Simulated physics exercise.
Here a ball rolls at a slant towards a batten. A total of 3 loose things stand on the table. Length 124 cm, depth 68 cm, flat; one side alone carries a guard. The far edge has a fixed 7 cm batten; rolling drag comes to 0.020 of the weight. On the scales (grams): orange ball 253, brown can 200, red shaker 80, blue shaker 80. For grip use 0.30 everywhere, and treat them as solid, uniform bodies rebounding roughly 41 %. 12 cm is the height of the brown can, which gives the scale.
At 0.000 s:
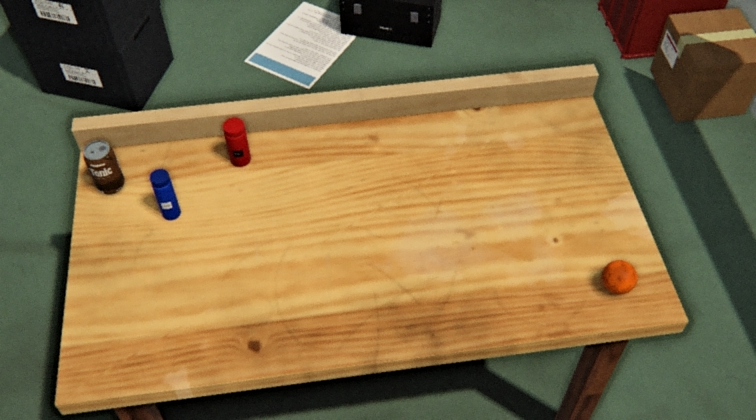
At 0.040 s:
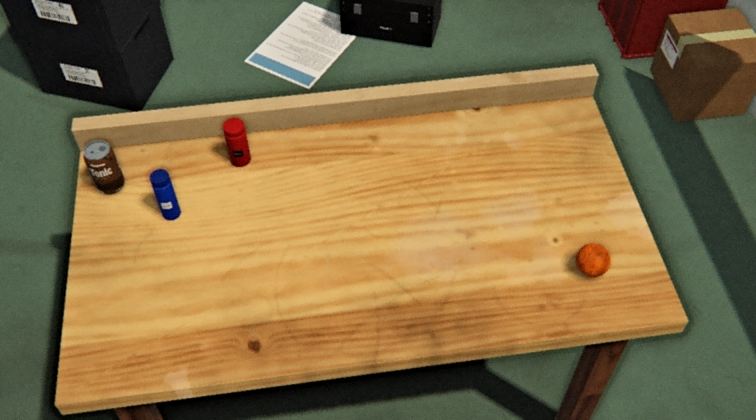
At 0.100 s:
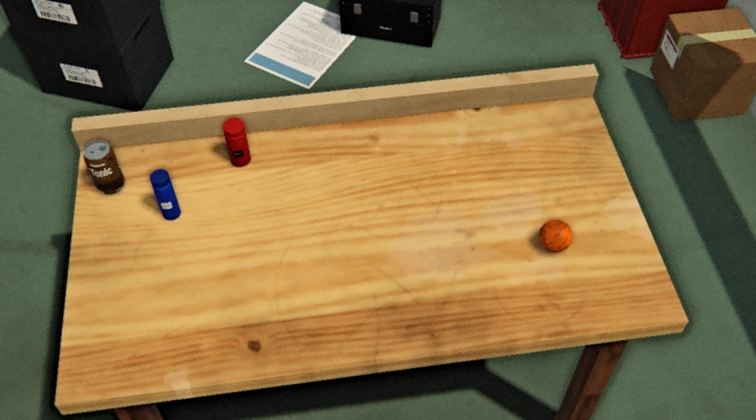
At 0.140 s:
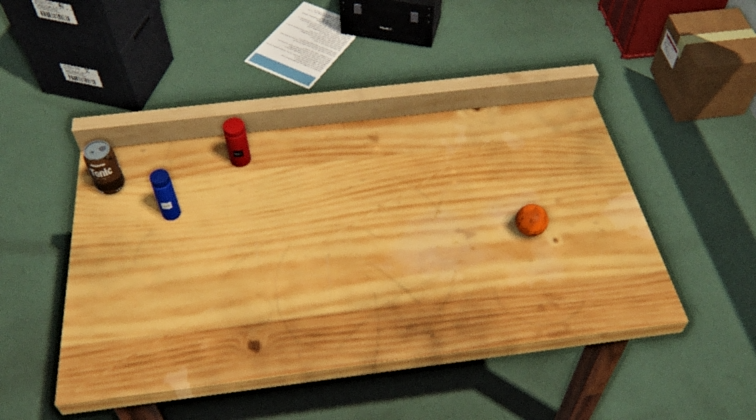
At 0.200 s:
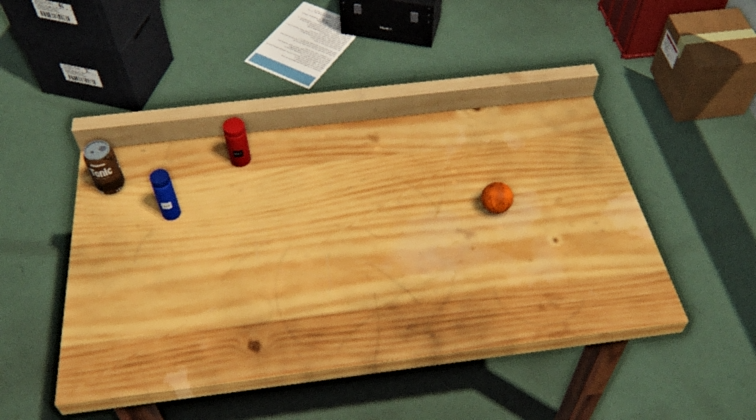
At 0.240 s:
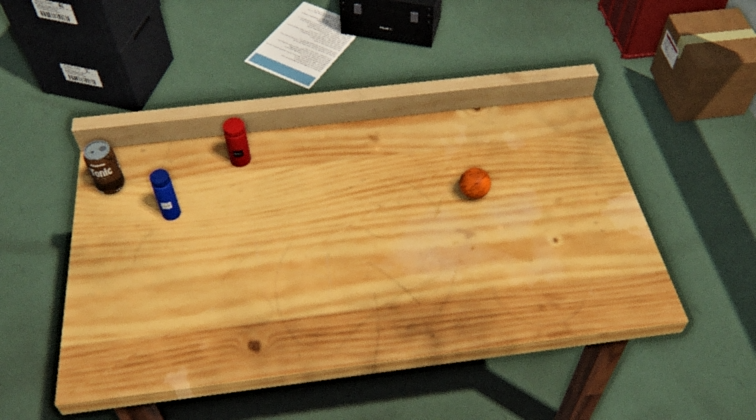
Orange ball rolling diagonally leftward and away across a wooden table, while a brown can and red and blue shakers stand still.
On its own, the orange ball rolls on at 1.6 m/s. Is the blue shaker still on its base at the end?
No.
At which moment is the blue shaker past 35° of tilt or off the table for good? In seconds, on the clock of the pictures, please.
I'd say around the 1.3 s mark.
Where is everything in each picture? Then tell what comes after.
The first picture shows orange ball (619, 277); blue shaker (165, 195).
The second picture shows orange ball (593, 260); brown can (104, 169).
The third picture shows orange ball (556, 236); brown can (104, 169).
The fourth picture shows orange ball (532, 220); brown can (104, 169).
The fifth picture shows orange ball (497, 198); brown can (104, 169).
The sixth picture shows orange ball (475, 183); blue shaker (166, 195).
After 0.84 s, orange ball near (251, 171).
After 1.54 s, orange ball near (89, 216); blue shaker on its side near (84, 262).
By the end (2.3 s), tipped over on the table, blue shaker; the other 2 in place, give or take 4 cm. Seen from the same camera at the end, blue shaker near (86, 265).
